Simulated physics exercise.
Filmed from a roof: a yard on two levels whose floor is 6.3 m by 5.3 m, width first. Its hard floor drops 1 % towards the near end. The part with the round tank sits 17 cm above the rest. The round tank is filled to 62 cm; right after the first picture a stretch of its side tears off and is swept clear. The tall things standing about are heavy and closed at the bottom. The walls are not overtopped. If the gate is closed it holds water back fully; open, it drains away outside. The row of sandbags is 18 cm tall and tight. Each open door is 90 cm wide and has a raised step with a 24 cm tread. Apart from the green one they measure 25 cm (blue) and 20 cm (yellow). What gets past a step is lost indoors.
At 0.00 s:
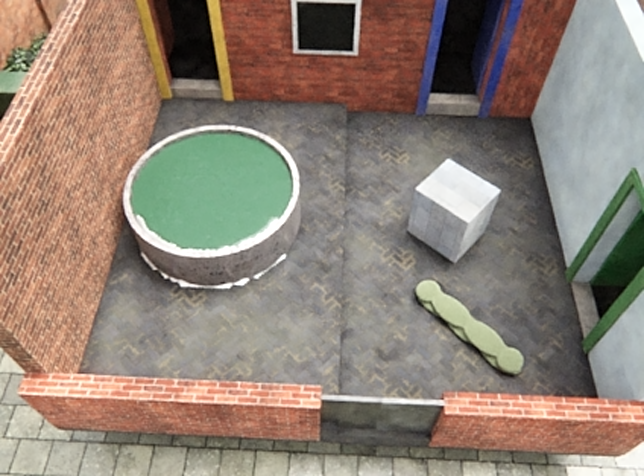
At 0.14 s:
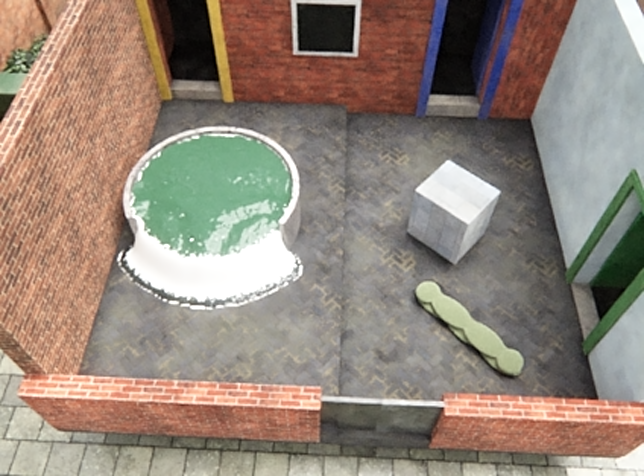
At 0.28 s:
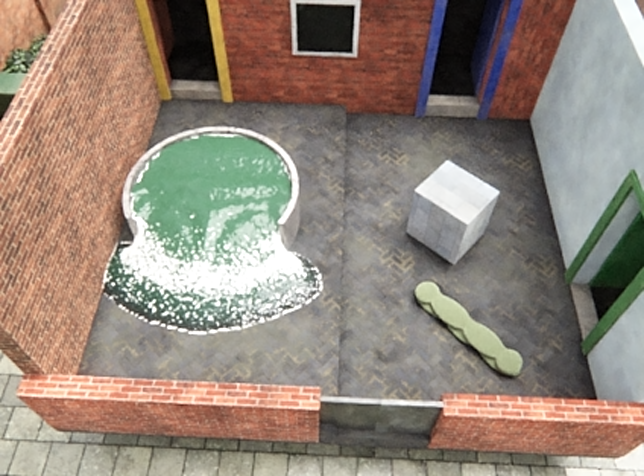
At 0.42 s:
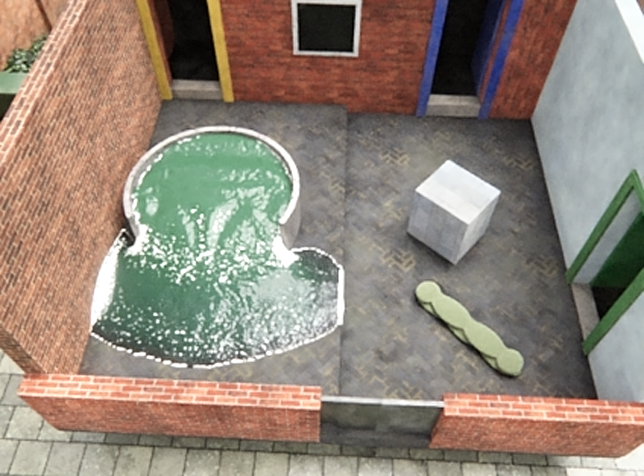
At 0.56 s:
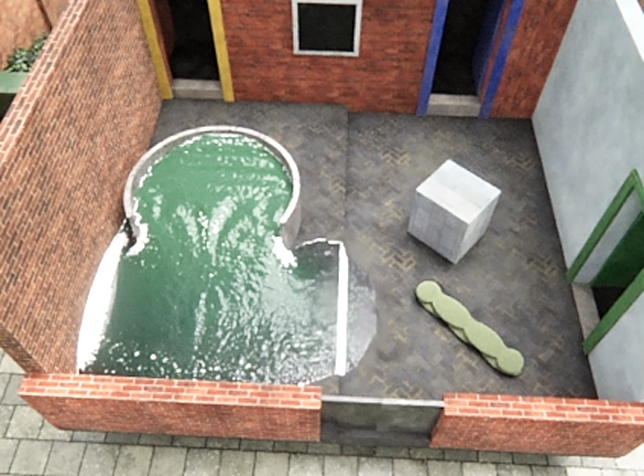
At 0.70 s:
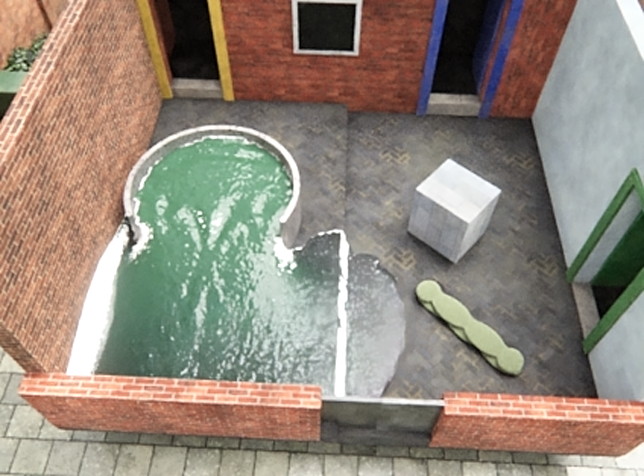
In a brick-walled yard, green water burst from the near side of a round tank, spread across the left part of the floor to the front wall, and spilled right toward a green twisted shape.
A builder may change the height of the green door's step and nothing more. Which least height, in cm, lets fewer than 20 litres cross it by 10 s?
Close to 7.5 cm is just enough.
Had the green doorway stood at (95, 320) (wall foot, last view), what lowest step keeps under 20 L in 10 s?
Roughly 26 cm.
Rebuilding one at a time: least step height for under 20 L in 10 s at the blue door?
Roughly 8.0 cm at blue.
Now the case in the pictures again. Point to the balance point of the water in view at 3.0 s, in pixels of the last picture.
Near (268, 313).
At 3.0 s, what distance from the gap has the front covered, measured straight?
Roughly 5.0 m.
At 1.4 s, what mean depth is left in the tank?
Roughly 29 cm on average.
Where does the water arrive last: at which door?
The blue one.
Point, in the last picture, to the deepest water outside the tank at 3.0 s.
Around (592, 427).
After 1.4 s water covers 30 % of the floor, deepest (50 cm) near (196, 387); it has not reached the green door.
After 3.0 s water covers 45 % of the floor, deepest (43 cm) near (592, 427); 7 cm at the green door, 0 litres in over its 5 cm step.
After 10.0 s water covers 85 % of the floor, deepest (16 cm) near (389, 286); 10 cm at the green door, 57 litres in over its 5 cm step.
At the green door as built, the water arrived by 2.5 s and peaked near 11 cm at 9.4 s.
With a step of 6.5 cm, 34 litres would have come in within the 10 s; with 9 cm, 8 litres. So under 20 litres takes about 7.5 cm.
